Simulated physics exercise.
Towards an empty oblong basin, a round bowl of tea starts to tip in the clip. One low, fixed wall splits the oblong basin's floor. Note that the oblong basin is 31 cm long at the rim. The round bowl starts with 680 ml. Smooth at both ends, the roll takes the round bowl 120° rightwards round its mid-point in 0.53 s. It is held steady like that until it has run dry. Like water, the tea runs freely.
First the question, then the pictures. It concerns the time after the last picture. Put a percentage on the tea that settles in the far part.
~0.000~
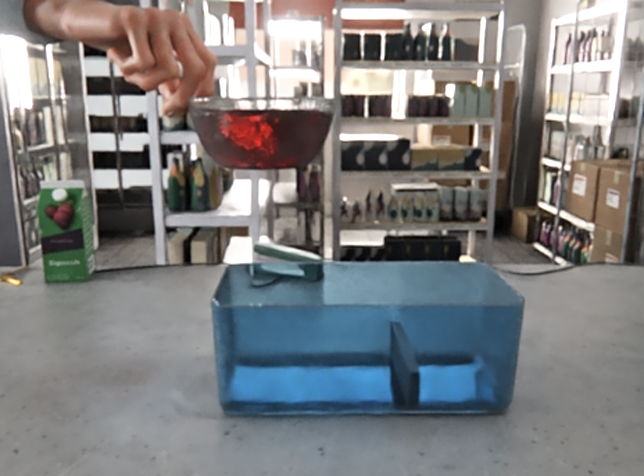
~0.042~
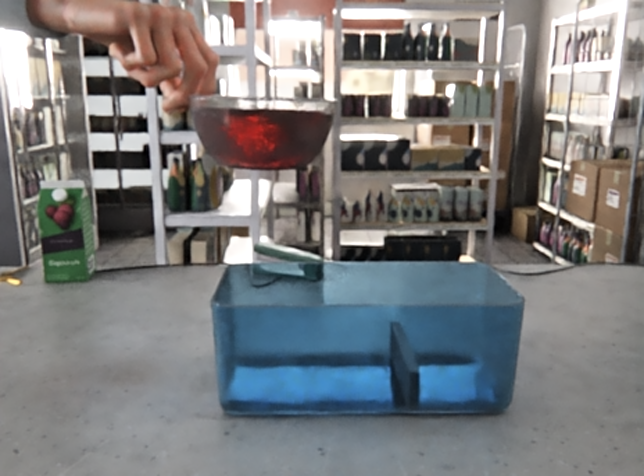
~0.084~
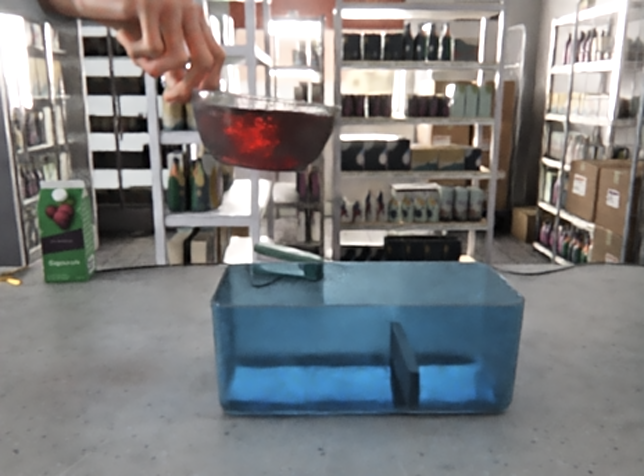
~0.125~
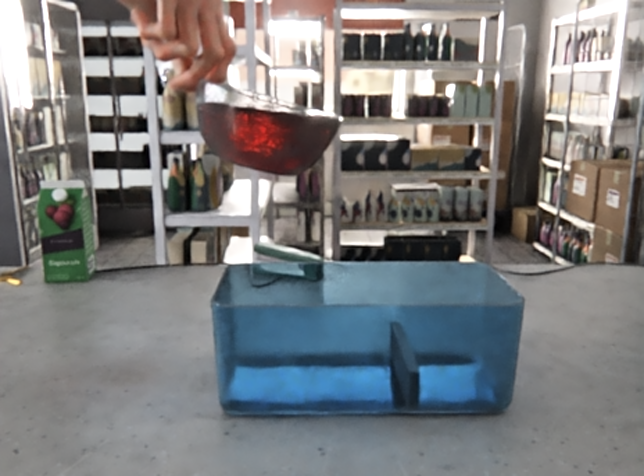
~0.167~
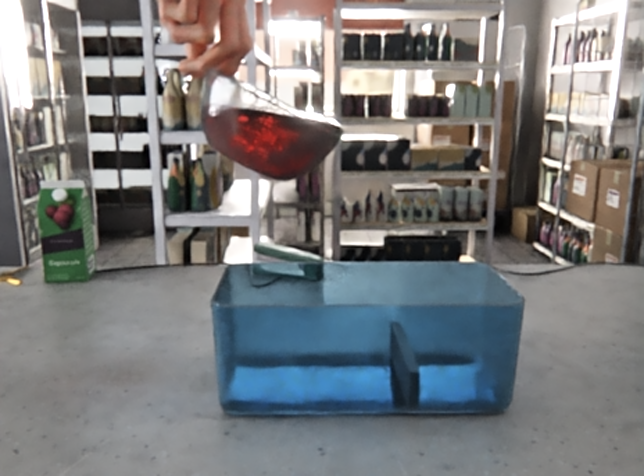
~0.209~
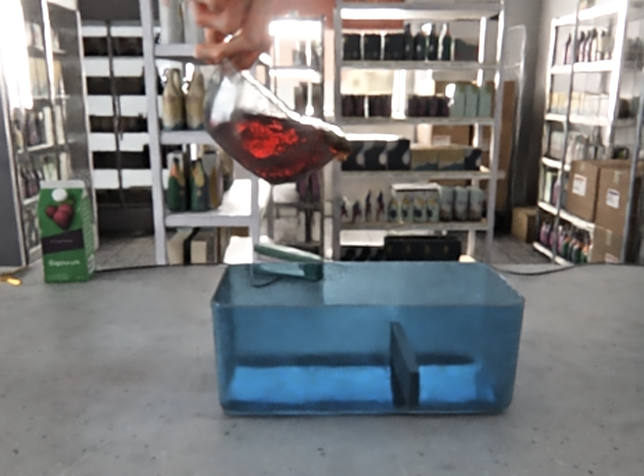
Roughly 19 per cent ends up there.
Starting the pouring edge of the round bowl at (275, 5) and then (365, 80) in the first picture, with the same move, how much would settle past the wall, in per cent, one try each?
In order, 20 and 40 per cent.
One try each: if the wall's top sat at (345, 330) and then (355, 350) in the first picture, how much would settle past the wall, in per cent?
Try 1: 70 %; try 2: 60 %.
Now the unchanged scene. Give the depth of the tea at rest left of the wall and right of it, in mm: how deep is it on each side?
Left part about 18 mm deep, right part about 10 mm deep.
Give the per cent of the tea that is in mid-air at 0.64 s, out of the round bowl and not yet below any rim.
Near 10 in a hundred.
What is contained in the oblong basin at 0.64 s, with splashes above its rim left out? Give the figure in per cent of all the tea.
Around 90 parts in a hundred.
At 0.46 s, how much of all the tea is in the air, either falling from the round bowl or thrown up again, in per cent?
Around 36 in a hundred.
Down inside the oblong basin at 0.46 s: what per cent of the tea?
About 60%.
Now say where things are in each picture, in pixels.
In the first picture, it leans 0°; its right rim is at (335, 100); the tea meets the walls at (195, 109) and (332, 109); the oblong basin's rim runs from (220, 284) to (505, 283); the wall's top is at (404, 345).
In the second picture, it leans 2°; its right rim is at (336, 103); the tea meets the walls at (195, 108) and (332, 110).
In the third picture, it leans 7°; its right rim is at (338, 110); the tea meets the walls at (198, 104) and (334, 114).
In the fourth picture, it leans 16°; its right rim is at (340, 122); the tea meets the walls at (203, 102) and (338, 118).
In the fifth picture, it leans 27°; its right rim is at (340, 137); the tea meets the walls at (206, 102) and (334, 126); 3 per cent is over the edge.
In the sixth picture, it leans 40°; its right rim is at (336, 155); the tea meets the walls at (210, 107) and (315, 128); 11 per cent is over the edge.
After 0.46 s the tilt is 114° and 3 per cent is still to pour, 51 is left of the wall and 9 right of it.
After 0.64 s the tilt is 120° and 0 per cent is still to pour, 78 is left of the wall and 13 right of it.
After 0.82 s the tilt is 120° and 0 per cent is still to pour, 72 is left of the wall and 18 right of it.
After 1.03 s the tilt is 120° and 0 per cent is still to pour, 72 is left of the wall and 19 right of it.
In the end 72 per cent lies left of the wall, 19 right of it and 9 outside.
